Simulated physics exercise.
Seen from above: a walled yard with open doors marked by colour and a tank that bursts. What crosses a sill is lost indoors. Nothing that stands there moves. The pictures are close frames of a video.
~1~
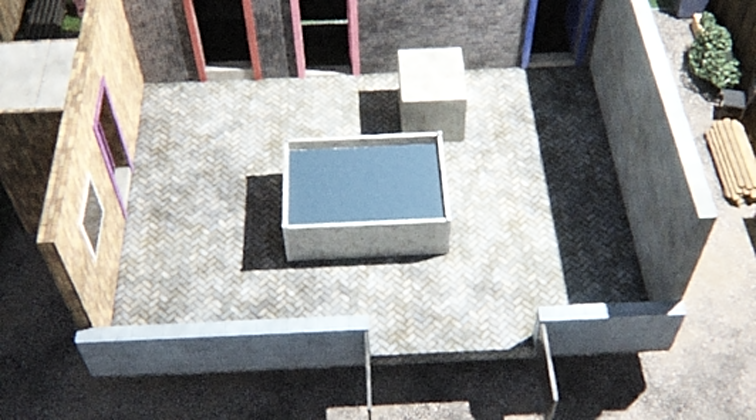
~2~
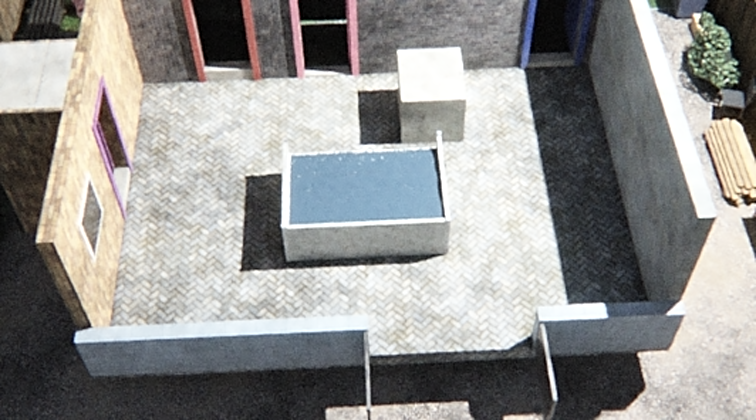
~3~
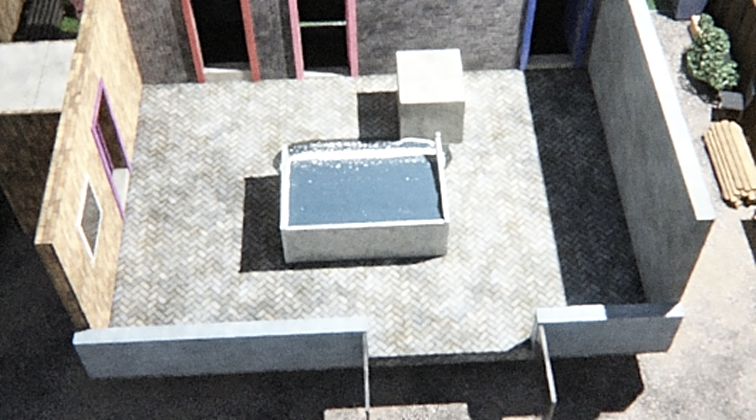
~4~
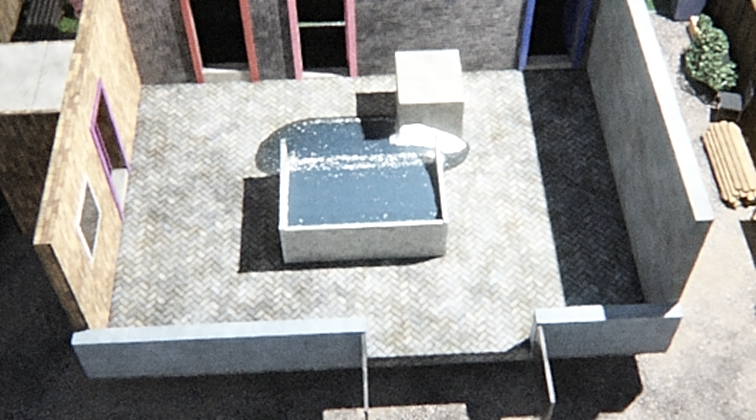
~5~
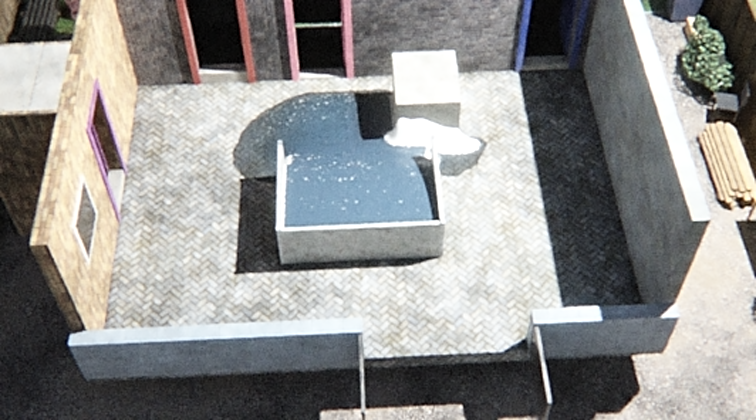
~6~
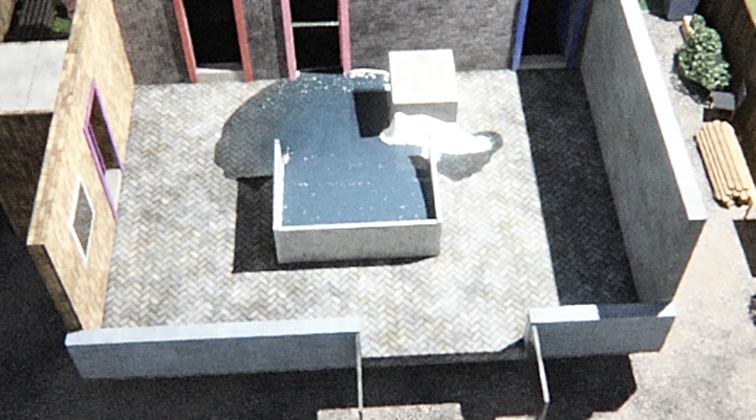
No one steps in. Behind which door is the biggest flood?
The pink door.
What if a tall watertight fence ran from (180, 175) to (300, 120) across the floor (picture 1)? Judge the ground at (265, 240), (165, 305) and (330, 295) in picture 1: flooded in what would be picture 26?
As listed: Awash, under water, no water.
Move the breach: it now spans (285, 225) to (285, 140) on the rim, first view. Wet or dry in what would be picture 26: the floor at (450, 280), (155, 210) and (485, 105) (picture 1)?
In that order: Dry, awash, clear.
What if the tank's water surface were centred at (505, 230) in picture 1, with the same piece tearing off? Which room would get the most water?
It is the one in blue.
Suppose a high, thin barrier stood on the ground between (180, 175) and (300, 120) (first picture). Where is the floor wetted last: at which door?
The purple-painted one.
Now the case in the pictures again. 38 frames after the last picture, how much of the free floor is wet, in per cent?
Close to 85 %.
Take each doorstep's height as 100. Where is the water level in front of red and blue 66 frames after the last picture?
In turn 20 and 30 per cent.
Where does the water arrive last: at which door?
It is the one in purple.
A moment on, water covers 30 % of the floor; red door wet at the sill, nothing in, purple door not reached, pink door a lot in, blue door not reached.
Next, water covers 45 % of the floor; red door wet at the sill, nothing in, purple door not reached, pink door a lot in, blue door wet at the sill, nothing in.
Then, water covers 55 % of the floor; red door wet at the sill, nothing in, purple door wet at the sill, nothing in, pink door a lot in, blue door a trickle in.
Later, water covers 85 % of the floor; red door wet at the sill, nothing in, purple door wet at the sill, nothing in, pink door a lot in, blue door a trickle in.
In the end, water covers 95 % of the floor; red door wet at the sill, nothing in, purple door wet at the sill, nothing in, pink door a lot in, blue door a trickle in; the pink door has let in the most.
